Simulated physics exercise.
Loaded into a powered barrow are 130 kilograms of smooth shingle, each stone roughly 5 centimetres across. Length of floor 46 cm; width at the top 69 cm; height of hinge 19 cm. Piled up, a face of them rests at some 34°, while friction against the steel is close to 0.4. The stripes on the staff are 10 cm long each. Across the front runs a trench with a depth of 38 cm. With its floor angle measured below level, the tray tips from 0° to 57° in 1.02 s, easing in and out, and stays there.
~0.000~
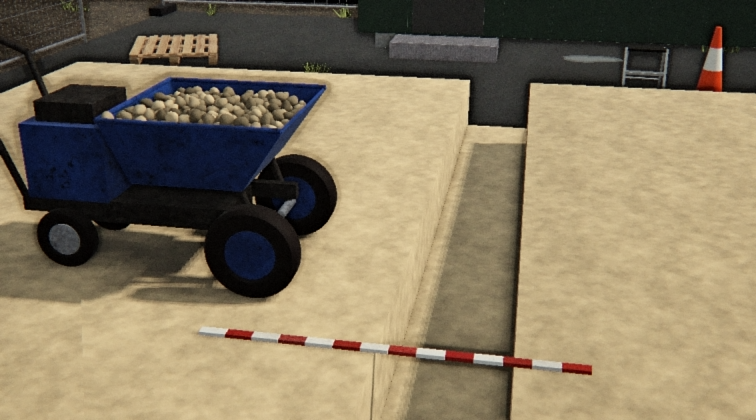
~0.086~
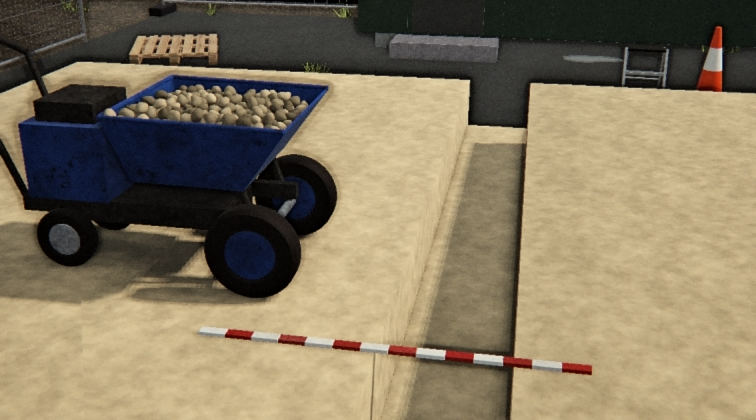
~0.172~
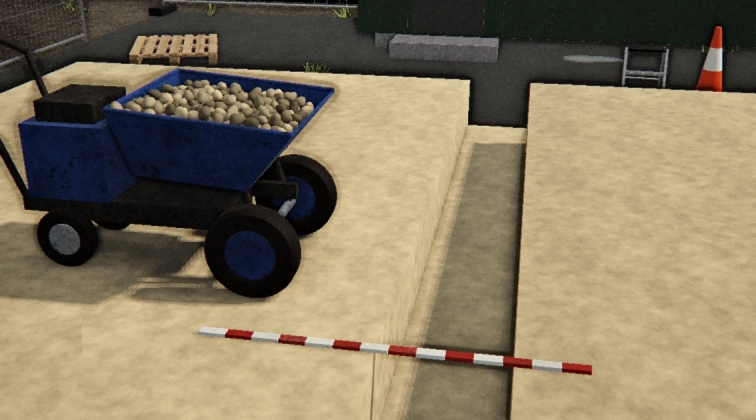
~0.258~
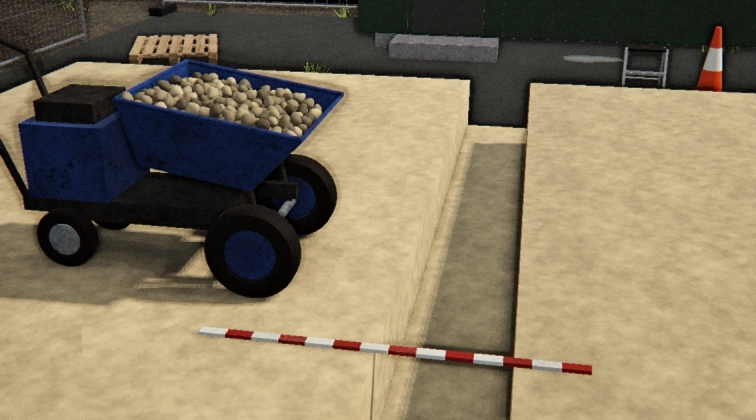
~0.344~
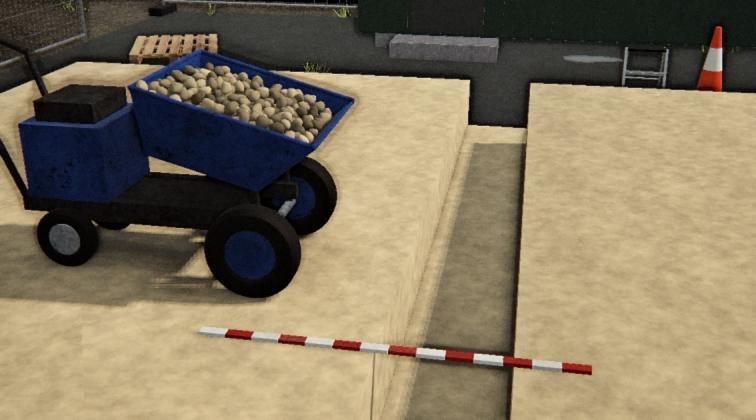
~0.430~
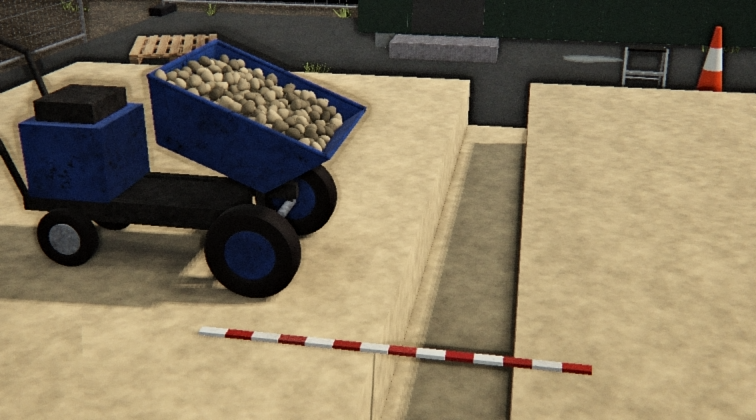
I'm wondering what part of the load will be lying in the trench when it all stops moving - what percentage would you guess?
I would guess about 71 per cent.
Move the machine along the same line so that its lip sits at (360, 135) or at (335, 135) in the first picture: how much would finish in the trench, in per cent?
It'd be around 50 per cent and after that around 65 per cent.
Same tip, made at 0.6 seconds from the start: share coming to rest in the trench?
Roughly 75 per cent would.
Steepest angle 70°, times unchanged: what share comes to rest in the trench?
Near 100 per cent then.
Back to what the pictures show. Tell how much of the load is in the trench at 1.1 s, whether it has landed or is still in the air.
Around 15 per cent of it, at that instant.
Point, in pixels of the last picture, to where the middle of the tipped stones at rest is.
Near (457, 346).
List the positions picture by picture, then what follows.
Lip at (281, 132), floor tilted 0°, highest stones at (212, 102), in the first picture.
Lip at (284, 133), floor tilted 1°, highest stones at (206, 100); the stones move at 0.2 m/s on average, in the second picture.
The tray is at 4°, its lip at (291, 135); the top of the load is at (193, 95); the stones move at 0.4 m/s on average, in the third picture.
Lip at (302, 141), floor tilted 9°, highest stones at (190, 86); the stones move at 0.5 m/s on average, in the fourth picture.
Lip at (315, 148), floor tilted 15°, highest stones at (199, 76); the stones move at 0.6 m/s on average, in the fifth picture.
The tray is at 22°, its lip at (329, 158); the top of the load is at (211, 66); the stones move at 0.7 m/s on average, in the sixth picture.
After 0.8 s the floor is at 48°; 100 % in the tray; the foremost stones are at (361, 181).
After 1.1 s the floor is at 57°; 83 % in the tray, 1 % short of the trench, 16 % in the trench; the foremost stones are at (459, 272).
After 1.5 s the floor is at 57°; 55 % in the tray, 45 % in the trench; the foremost stones are at (508, 360).
After 3.4 s the floor is at 57°; 28 % in the tray, 1 % short of the trench, 71 % in the trench; the foremost stones are at (508, 353).
